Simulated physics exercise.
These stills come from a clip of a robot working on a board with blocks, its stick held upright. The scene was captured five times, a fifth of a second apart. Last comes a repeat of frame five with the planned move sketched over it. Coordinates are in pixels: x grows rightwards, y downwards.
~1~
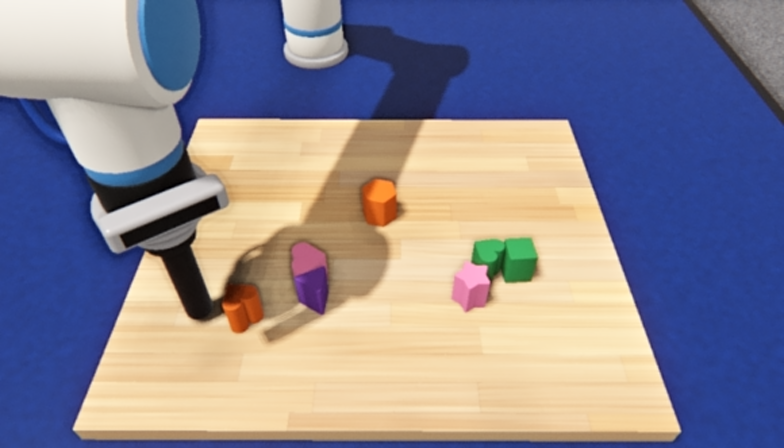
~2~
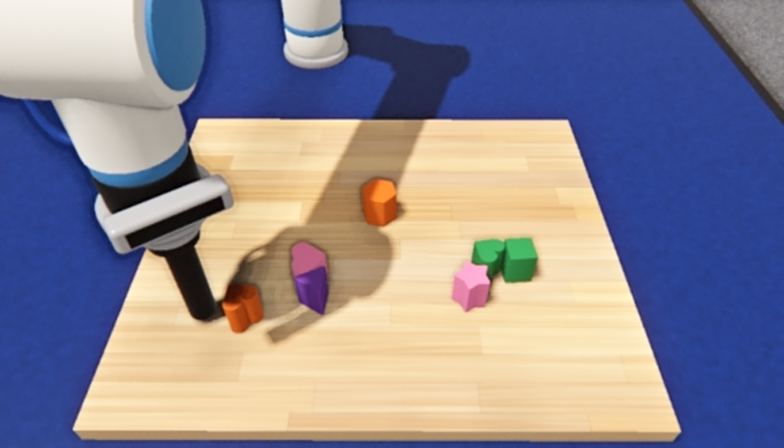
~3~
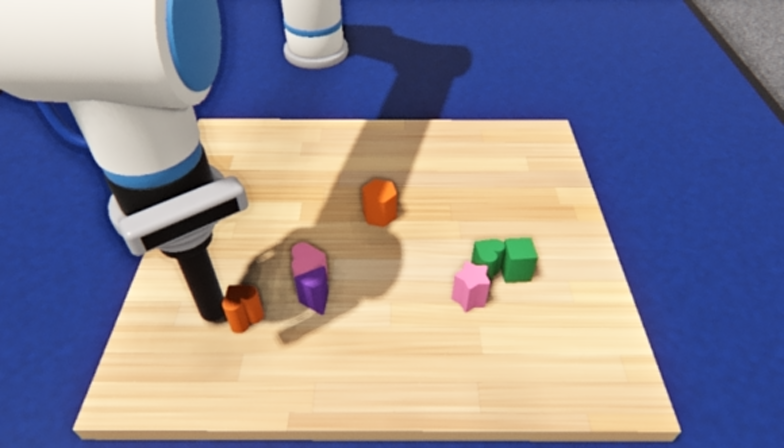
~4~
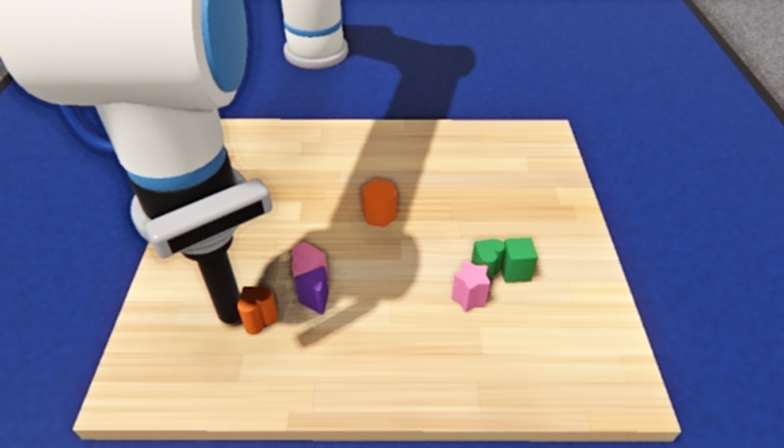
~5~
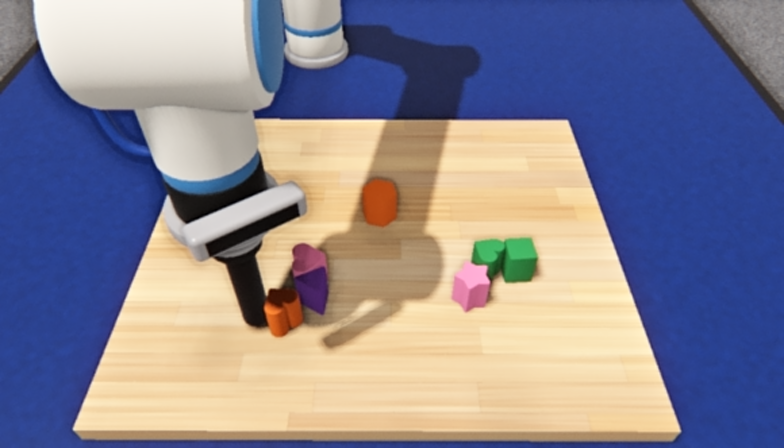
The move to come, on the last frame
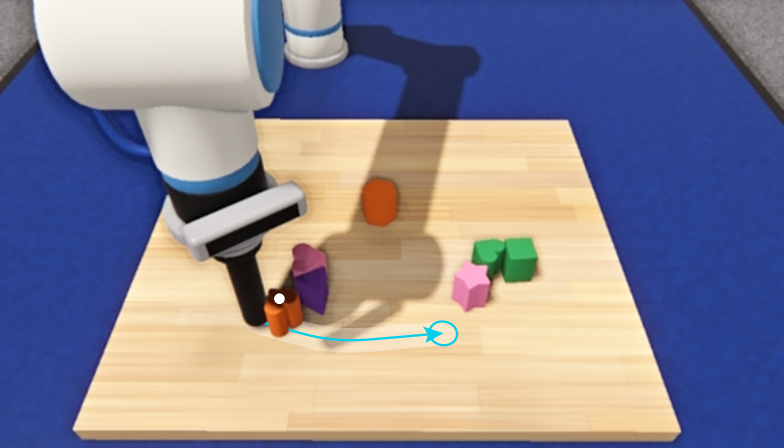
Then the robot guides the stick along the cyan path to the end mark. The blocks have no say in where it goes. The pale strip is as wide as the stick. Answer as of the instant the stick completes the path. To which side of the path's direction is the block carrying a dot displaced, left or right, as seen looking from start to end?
Slides left.
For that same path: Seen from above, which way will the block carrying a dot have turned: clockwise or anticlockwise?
The block carrying a dot rotates counterclockwise.
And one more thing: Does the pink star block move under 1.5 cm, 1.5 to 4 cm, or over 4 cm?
Short: Under 1.5 cm.
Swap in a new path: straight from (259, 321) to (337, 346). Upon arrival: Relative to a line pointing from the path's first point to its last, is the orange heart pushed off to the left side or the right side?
Shifted left.
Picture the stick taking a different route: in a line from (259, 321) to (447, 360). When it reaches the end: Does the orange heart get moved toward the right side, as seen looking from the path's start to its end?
No, I don't think so.
Drawn move, from (259, 321) by way of (317, 337) and (380, 339) to (443, 333); the dot is on the orange heart.
What follows on the original path. One third of the way, stick at (317, 332); orange heart at (340, 303), turned 35° anticlockwise.
Two thirds of the way, stick at (380, 334); orange heart at (372, 292), turned 90° anticlockwise.
At the end, stick at (444, 328); orange heart at (372, 292), turned 90° anticlockwise; purple triangle still; pink star block still.
